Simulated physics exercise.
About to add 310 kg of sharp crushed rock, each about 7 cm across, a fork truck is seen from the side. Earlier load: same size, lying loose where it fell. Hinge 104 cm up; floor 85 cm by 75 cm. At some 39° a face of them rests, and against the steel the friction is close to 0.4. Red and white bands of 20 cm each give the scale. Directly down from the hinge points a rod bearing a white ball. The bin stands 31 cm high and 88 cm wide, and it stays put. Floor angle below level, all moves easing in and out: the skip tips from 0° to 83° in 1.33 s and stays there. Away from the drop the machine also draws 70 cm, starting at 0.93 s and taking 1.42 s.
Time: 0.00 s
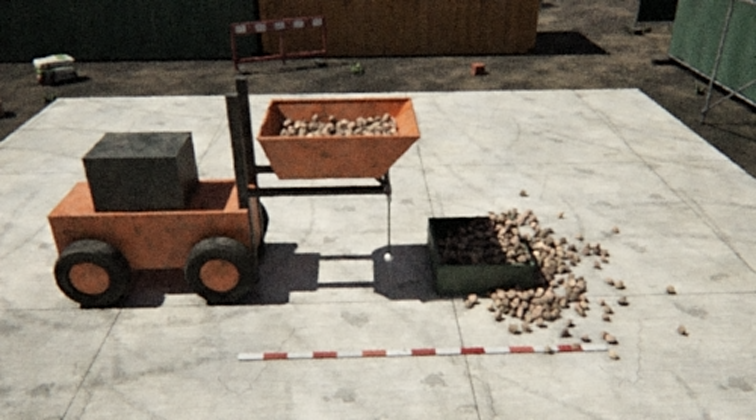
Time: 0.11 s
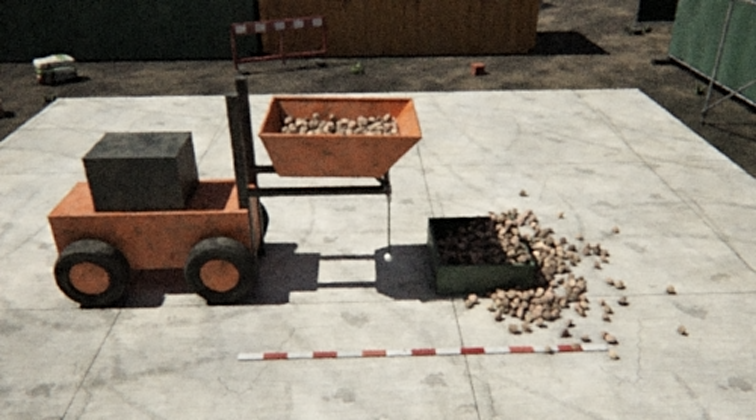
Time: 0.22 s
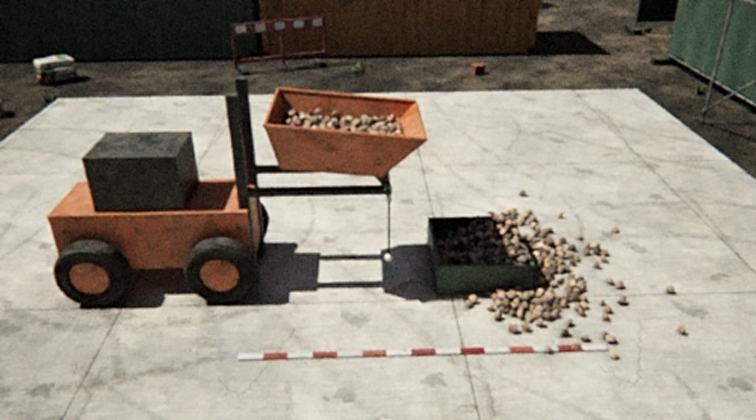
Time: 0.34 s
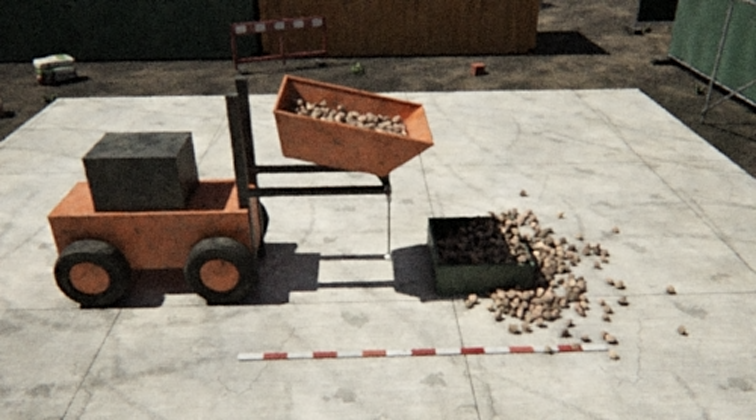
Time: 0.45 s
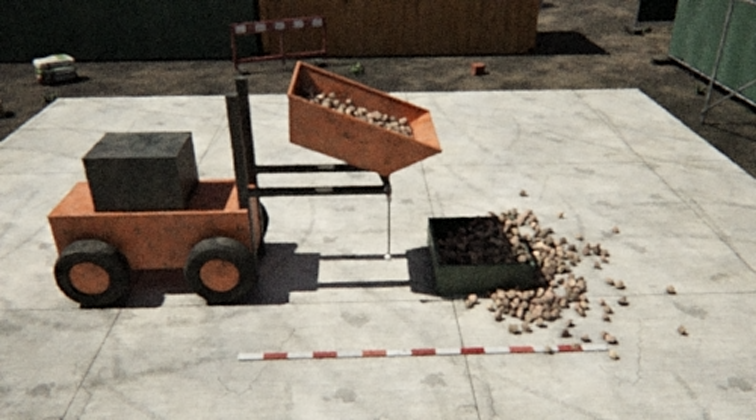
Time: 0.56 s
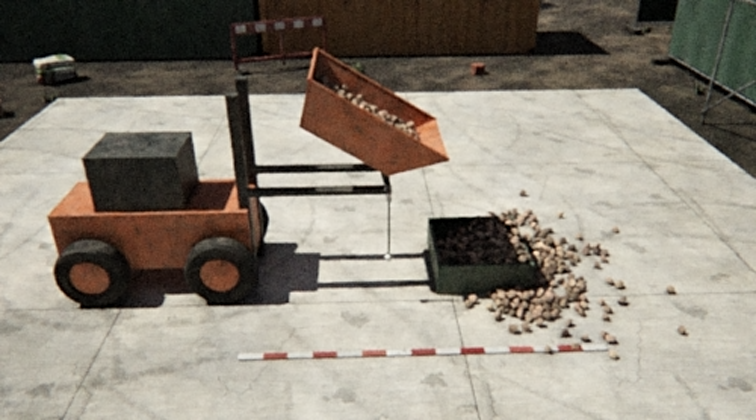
An orange skip full of stones, raised on a fork truck, tilted slowly and then more steeply down to the right, above a dark bin with stones heaped in and beside it.
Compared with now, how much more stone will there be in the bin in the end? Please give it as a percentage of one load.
About 62 out of 100 more.
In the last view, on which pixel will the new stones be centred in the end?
Roughly pixel (463, 249) in the last view.
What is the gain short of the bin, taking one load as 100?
It comes to roughly 15 percent of a load.
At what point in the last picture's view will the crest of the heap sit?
In the last view, close to (478, 225).
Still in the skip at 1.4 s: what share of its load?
About 40 percent is still in there.
After 1.0 s the floor is at 70°; in per cent of one load, 100 in the skip, 68 in the bin, 32 beside or beyond the bin; the foremost stones are at (622, 266).
After 1.4 s the floor is at 83°; in per cent of one load, 39 in the skip, 2 short of the bin, 118 in the bin, 41 beside or beyond the bin; the foremost stones are at (622, 266).
After 2.8 s the floor is at 83°; in per cent of one load, 0 in the skip, 13 short of the bin, 130 in the bin, 58 beside or beyond the bin; the foremost stones are at (631, 274).
After 5.4 s the floor is at 83°; in per cent of one load, 0 in the skip, 13 short of the bin, 130 in the bin, 58 beside or beyond the bin; the foremost stones are at (631, 274). Net gain in the bin, 62.
